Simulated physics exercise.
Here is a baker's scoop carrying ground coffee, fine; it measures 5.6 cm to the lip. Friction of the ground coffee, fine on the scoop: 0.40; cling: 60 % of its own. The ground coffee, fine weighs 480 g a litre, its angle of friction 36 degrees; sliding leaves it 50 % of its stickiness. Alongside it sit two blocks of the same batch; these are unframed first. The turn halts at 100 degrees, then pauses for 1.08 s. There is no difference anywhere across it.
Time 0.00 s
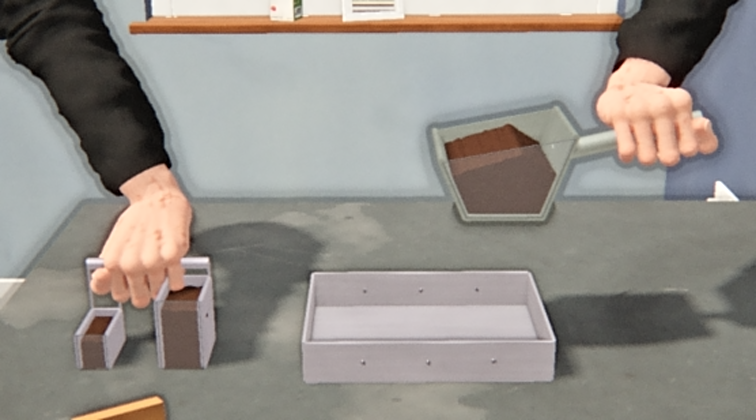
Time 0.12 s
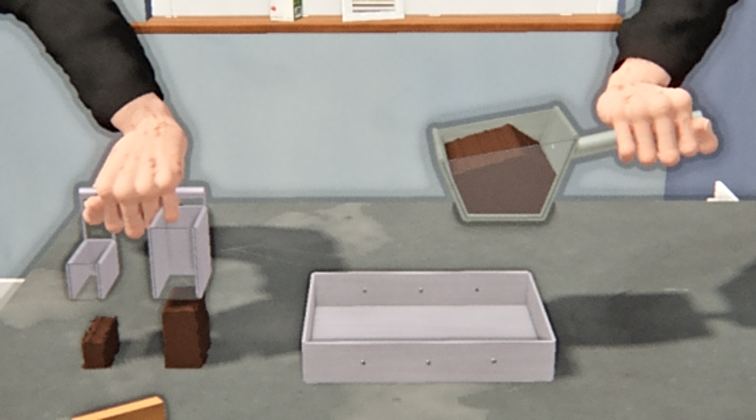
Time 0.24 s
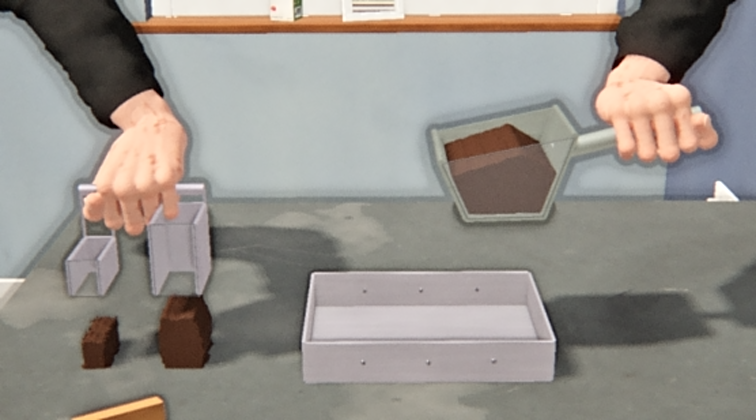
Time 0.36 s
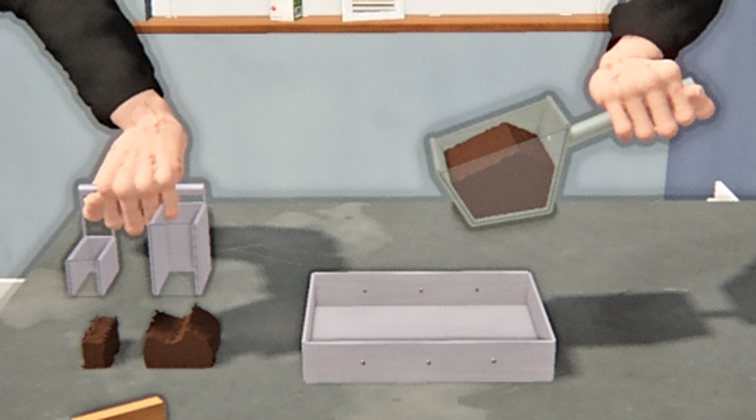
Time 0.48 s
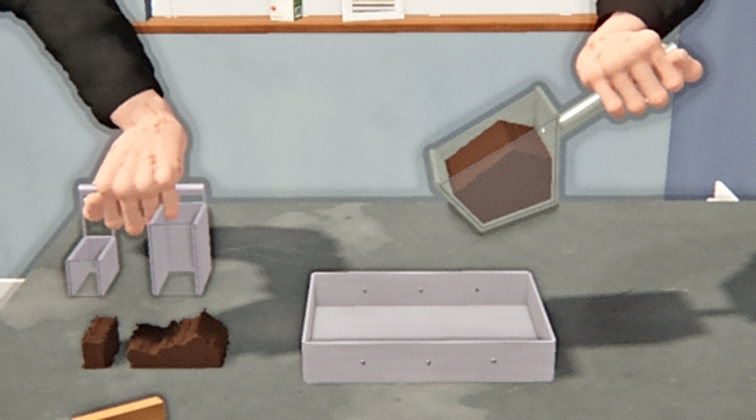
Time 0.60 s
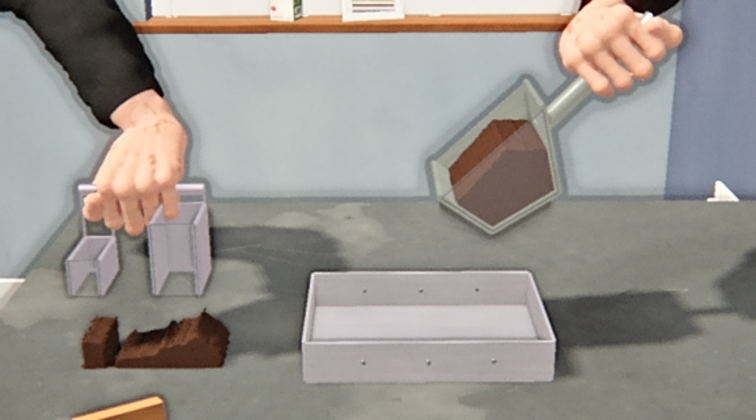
On a grey tabletop, a left hand lifts two open moulds off two dark brown blocks while the other hand holds a clear scoop of ground coffee above a pale, empty tray. The taller block slumps and spreads while the small one keeps its shape, and the scoop gradually tilts down to the left.
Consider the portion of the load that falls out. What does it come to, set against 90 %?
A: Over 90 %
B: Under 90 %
Option A: Over 90 %.
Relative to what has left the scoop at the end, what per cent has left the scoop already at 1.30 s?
The figure is some 40 %.
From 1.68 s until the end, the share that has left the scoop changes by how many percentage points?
Result: Close to 8 percent.
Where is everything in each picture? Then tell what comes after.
Lip at (445, 161), tilt 0 degrees; top of the ground coffee, fine at (518, 155); blocks stand 3.2 cm, 6.9 cm (left to right), in the first picture.
Lip at (445, 161), tilt 0 degrees; top of the ground coffee, fine at (518, 155); blocks stand 3.2 cm, 6.7 cm (left to right), in the second picture.
Lip at (444, 162), tilt 1 degrees; top of the ground coffee, fine at (519, 155); blocks stand 3.2 cm, 6.1 cm (left to right), in the third picture.
Lip at (442, 171), tilt 10 degrees; top of the ground coffee, fine at (519, 153); blocks stand 3.2 cm, 4.4 cm (left to right), in the fourth picture.
Lip at (441, 183), tilt 21 degrees; top of the ground coffee, fine at (518, 150); blocks stand 3.2 cm, 3.8 cm (left to right), in the fifth picture.
Lip at (443, 195), tilt 33 degrees; top of the ground coffee, fine at (512, 149); blocks stand 3.2 cm, 3.7 cm (left to right), in the sixth picture.
After 0.92 s, the scoop is at 62 degrees and 0 % has left it.
After 1.30 s, the scoop is at 97 degrees and 43 % has left it.
After 1.68 s, the scoop is at 100 degrees and 92 % has left it.
After 2.06 s, the scoop is at 100 degrees and 99 % has left it.
After 2.17 s, at the end, the scoop is at 100 degrees and 99 % has left it.
